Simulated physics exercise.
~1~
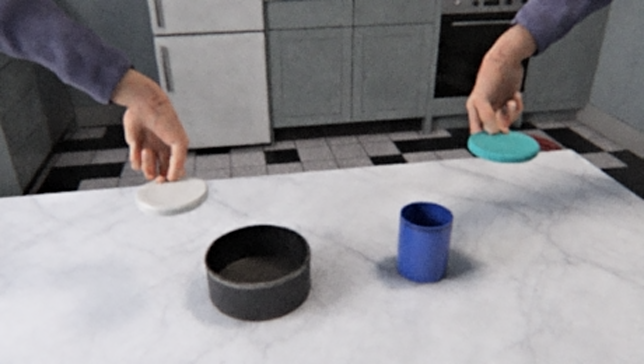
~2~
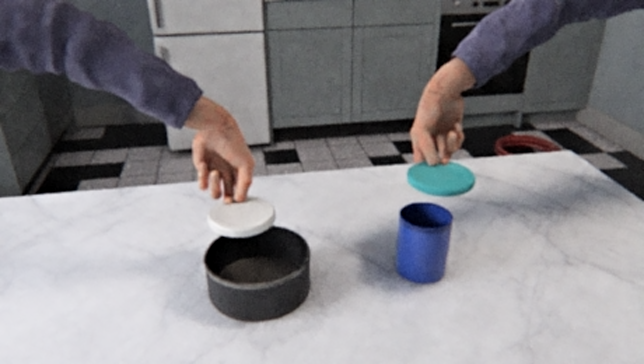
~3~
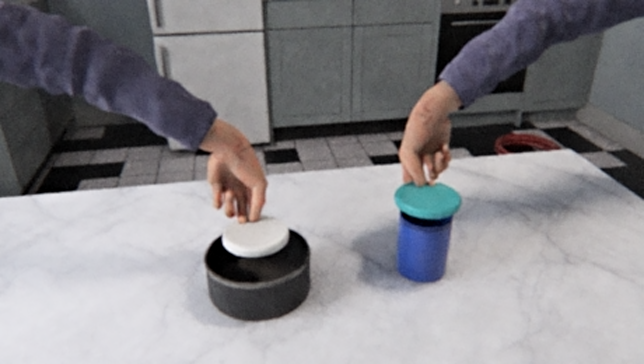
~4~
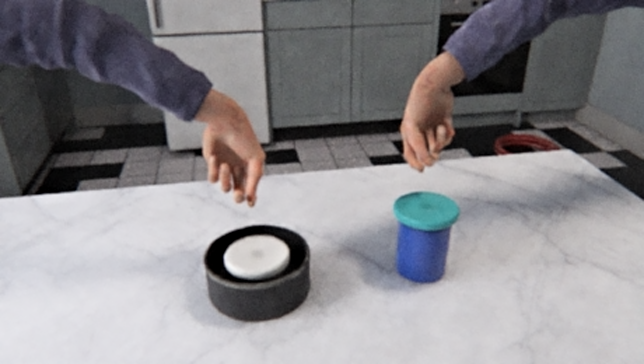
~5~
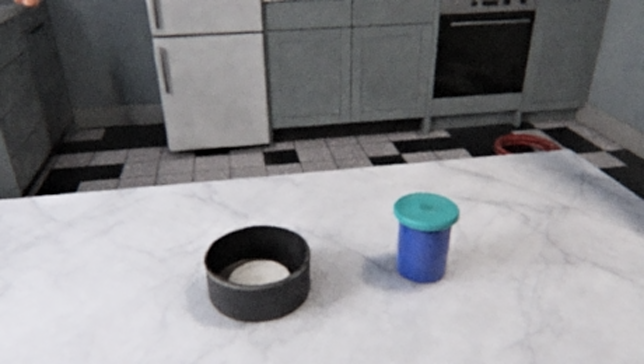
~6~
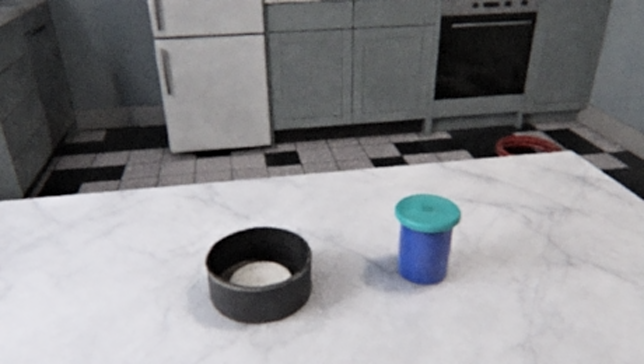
Two hands lowering discs onto pots on a marble counter, the turquoise one capping the blue mug, the white one dropping inside the black pot.
